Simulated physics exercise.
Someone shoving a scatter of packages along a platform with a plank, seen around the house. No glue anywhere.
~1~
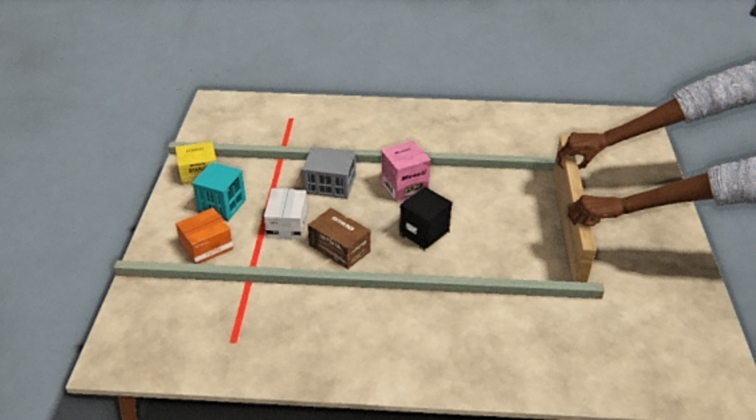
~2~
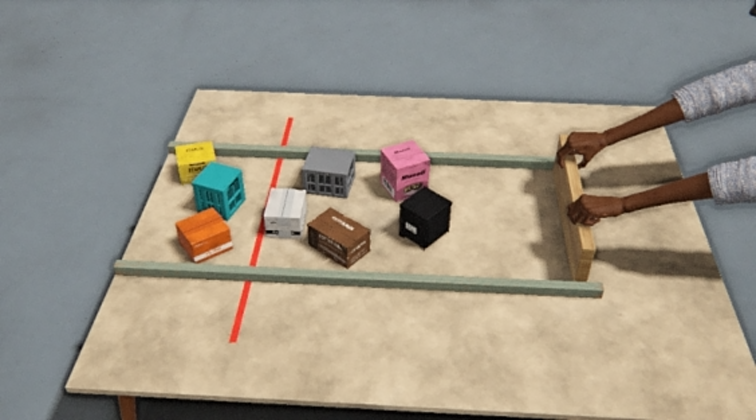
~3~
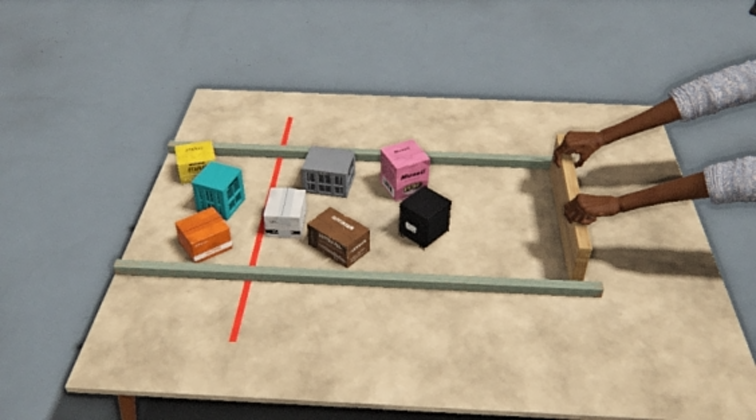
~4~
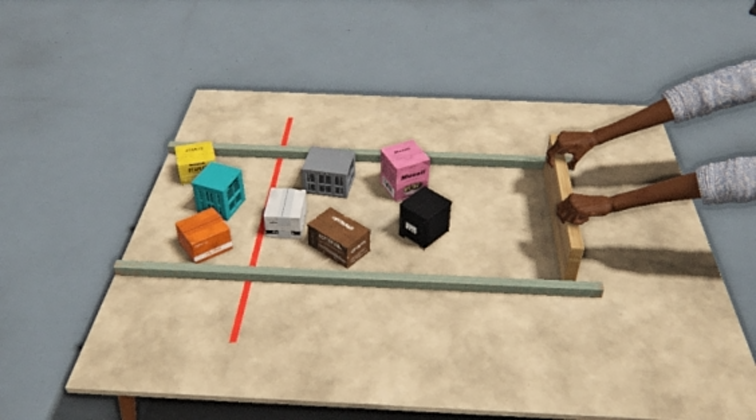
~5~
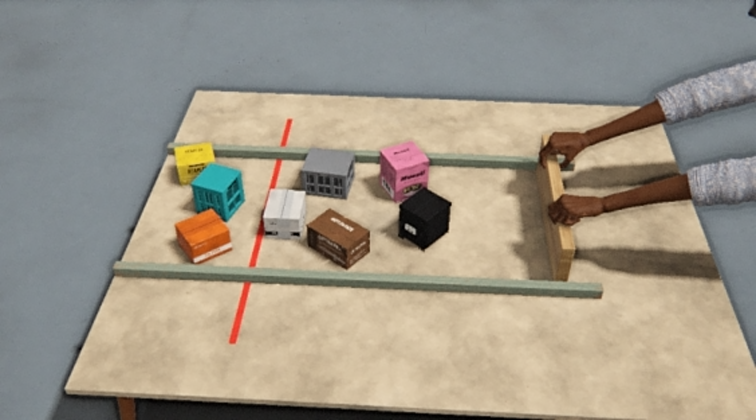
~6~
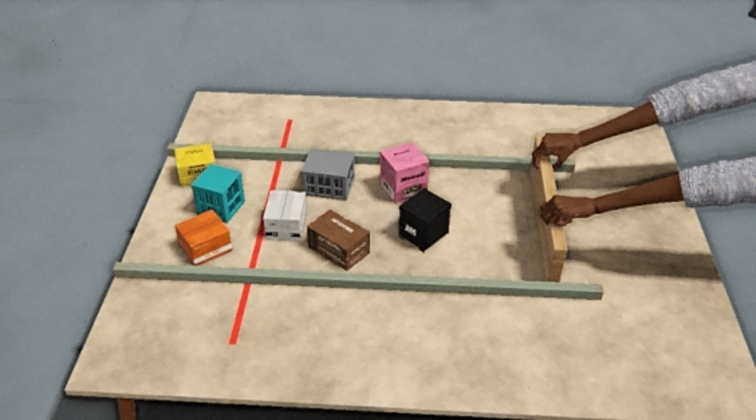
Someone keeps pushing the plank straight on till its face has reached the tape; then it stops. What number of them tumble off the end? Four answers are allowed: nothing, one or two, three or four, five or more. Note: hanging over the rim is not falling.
Well, the ones that get knocked off number not even one.
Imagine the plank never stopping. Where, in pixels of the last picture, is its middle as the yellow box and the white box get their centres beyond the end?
Its middle is about (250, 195) and about (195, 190).
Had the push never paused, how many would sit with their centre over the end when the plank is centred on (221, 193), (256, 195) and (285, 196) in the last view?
Per position: 2 / 0 / 0.
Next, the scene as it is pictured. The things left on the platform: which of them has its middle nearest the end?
That would be the yellow box.
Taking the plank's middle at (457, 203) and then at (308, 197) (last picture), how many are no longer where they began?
The count reaches 0 first and 5 second.
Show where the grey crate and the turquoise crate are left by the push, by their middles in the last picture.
The grey crate ends up near (215, 170), and the turquoise crate near (183, 191).
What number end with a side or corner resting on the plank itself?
Contact count: 3.
A little later, none off yet; yellow box at rest near (196, 166); orange box at rest near (204, 238); turquoise crate at rest near (219, 193).
When it is over, the number that fall off is zero.
